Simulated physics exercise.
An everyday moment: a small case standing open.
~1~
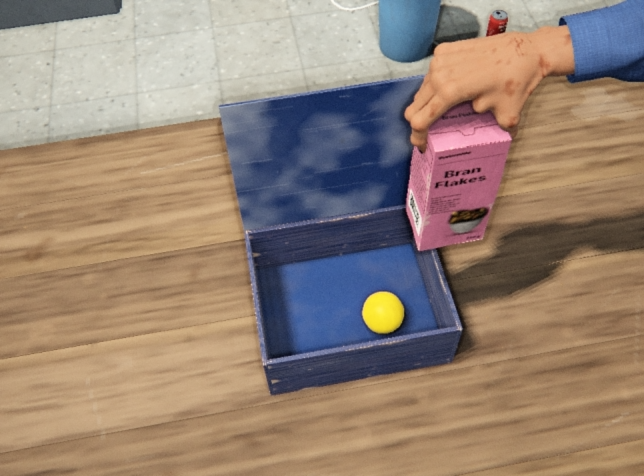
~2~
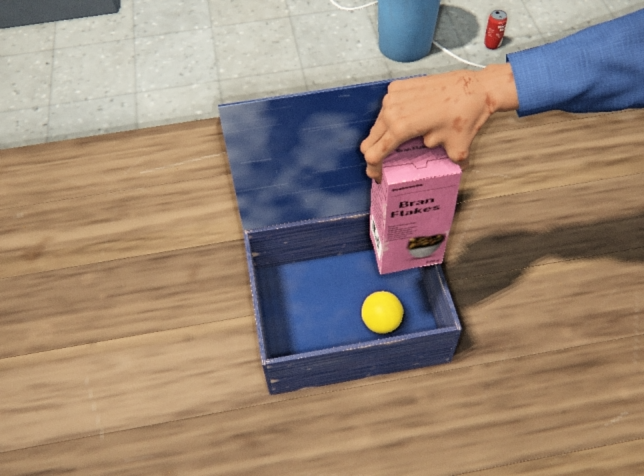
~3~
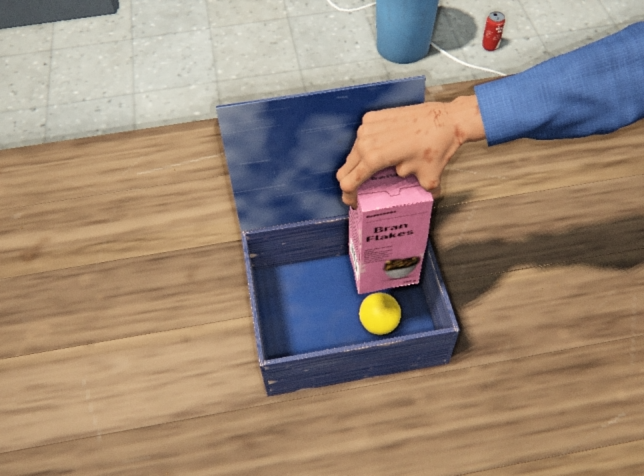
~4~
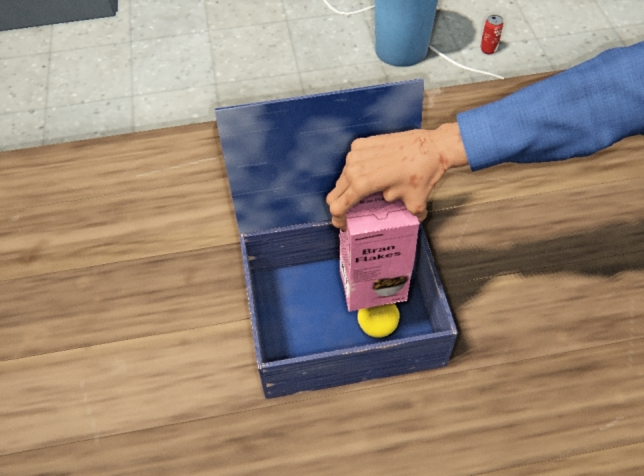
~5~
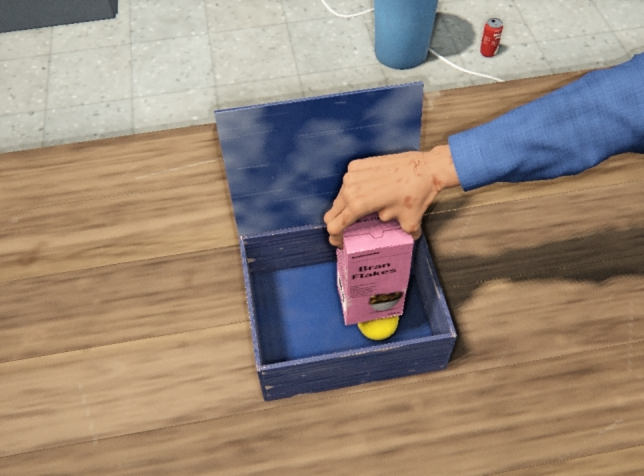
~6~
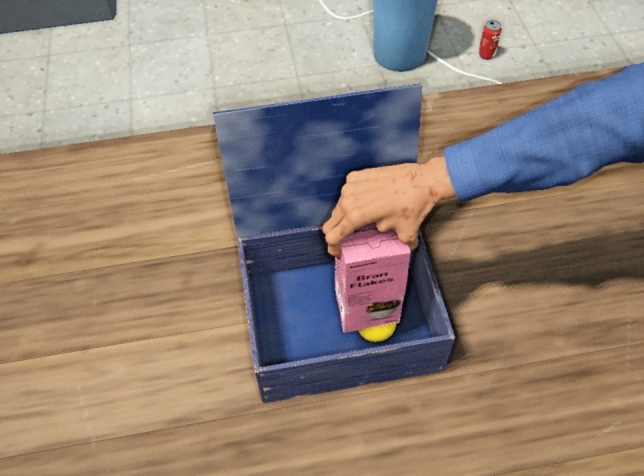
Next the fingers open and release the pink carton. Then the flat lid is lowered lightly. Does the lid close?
The lid shuts flat.
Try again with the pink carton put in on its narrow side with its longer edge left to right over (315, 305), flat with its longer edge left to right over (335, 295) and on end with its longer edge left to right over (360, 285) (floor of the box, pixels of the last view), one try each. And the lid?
First try: It sits on the rim; second try: It sits on the rim; third try: It will not close.
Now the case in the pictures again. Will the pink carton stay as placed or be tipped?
It tips.
Then, 0.90 s past the last view, lid starting down; pink carton on its side near (333, 300); yellow lemon displaced about its own width.
Then, 1.70 s past the last view, lid 49° above the rim; pink carton on its side near (333, 300); yellow lemon displaced about its own width.
Finally, lid shut; down or leaning hard in the box, pink carton; moved from the start, yellow lemon. Final places as the last picture's camera would see them, pink carton near (333, 300).
